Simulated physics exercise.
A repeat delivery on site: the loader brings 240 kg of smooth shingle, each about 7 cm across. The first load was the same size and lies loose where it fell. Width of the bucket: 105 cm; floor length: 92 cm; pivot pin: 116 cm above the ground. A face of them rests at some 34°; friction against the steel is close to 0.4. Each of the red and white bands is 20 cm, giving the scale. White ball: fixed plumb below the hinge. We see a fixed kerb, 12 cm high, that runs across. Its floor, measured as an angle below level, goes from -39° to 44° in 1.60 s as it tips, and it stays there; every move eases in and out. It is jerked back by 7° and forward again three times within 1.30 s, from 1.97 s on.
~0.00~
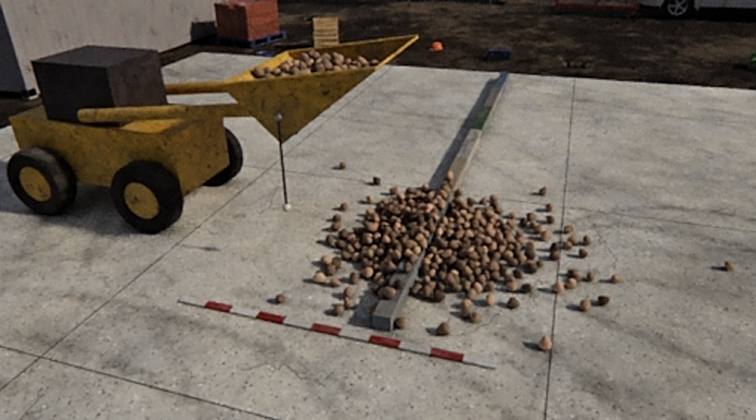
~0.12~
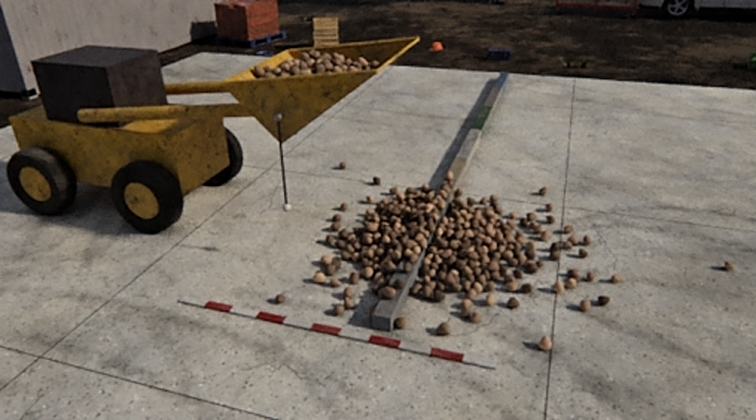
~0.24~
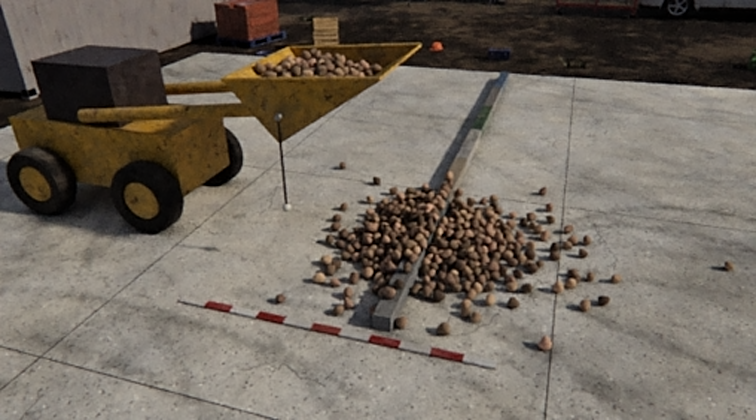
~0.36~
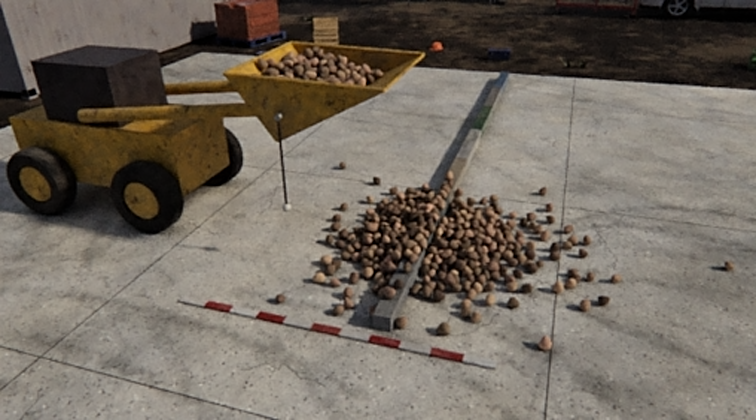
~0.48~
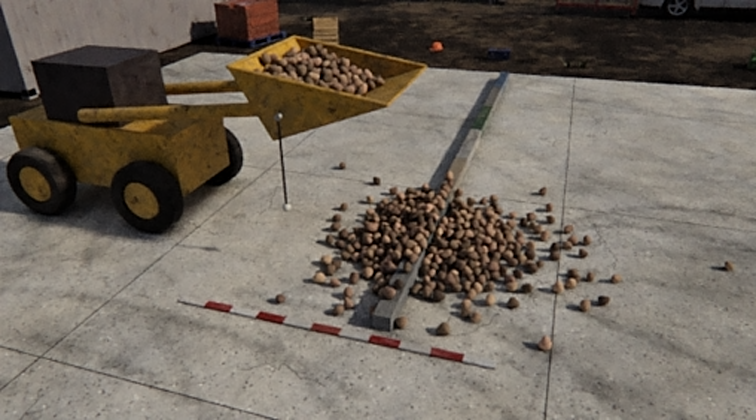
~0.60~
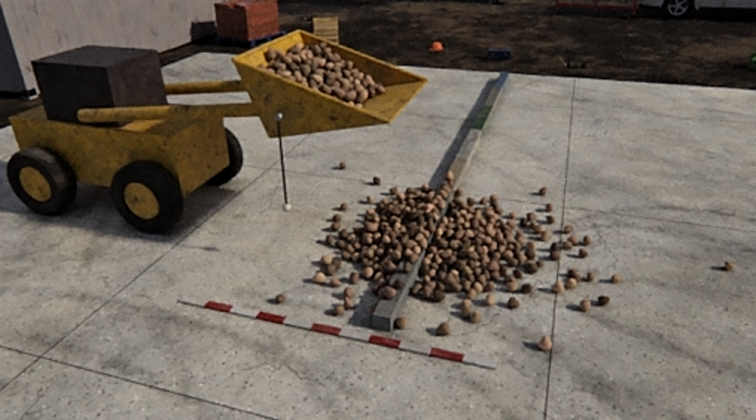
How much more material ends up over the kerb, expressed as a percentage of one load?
About 34 per cent of a load more.
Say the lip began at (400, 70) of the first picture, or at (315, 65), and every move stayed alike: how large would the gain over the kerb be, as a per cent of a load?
First place about 65 %, second about 0 %.
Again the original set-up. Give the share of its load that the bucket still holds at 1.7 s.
About 30 percent is still in there.
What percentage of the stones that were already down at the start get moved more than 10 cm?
I'd put it at about 10 per cent.
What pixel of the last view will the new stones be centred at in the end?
Their middle rests near (407, 225).
After 1.2 s the floor is at 31°; in per cent of one load, 100 in the bucket, 52 on this side of the kerb, 48 over the kerb; the foremost stones are at (609, 274).
After 1.7 s the floor is at 44°; in per cent of one load, 29 in the bucket, 118 on this side of the kerb, 53 over the kerb; the foremost stones are at (609, 274).
After 3.7 s the floor is at 44°; in per cent of one load, 0 in the bucket, 118 on this side of the kerb, 82 over the kerb; the foremost stones are at (609, 274).
After 6.2 s the floor is at 44°; in per cent of one load, 0 in the bucket, 118 on this side of the kerb, 82 over the kerb; the foremost stones are at (609, 274). Net gain over the kerb, 34.
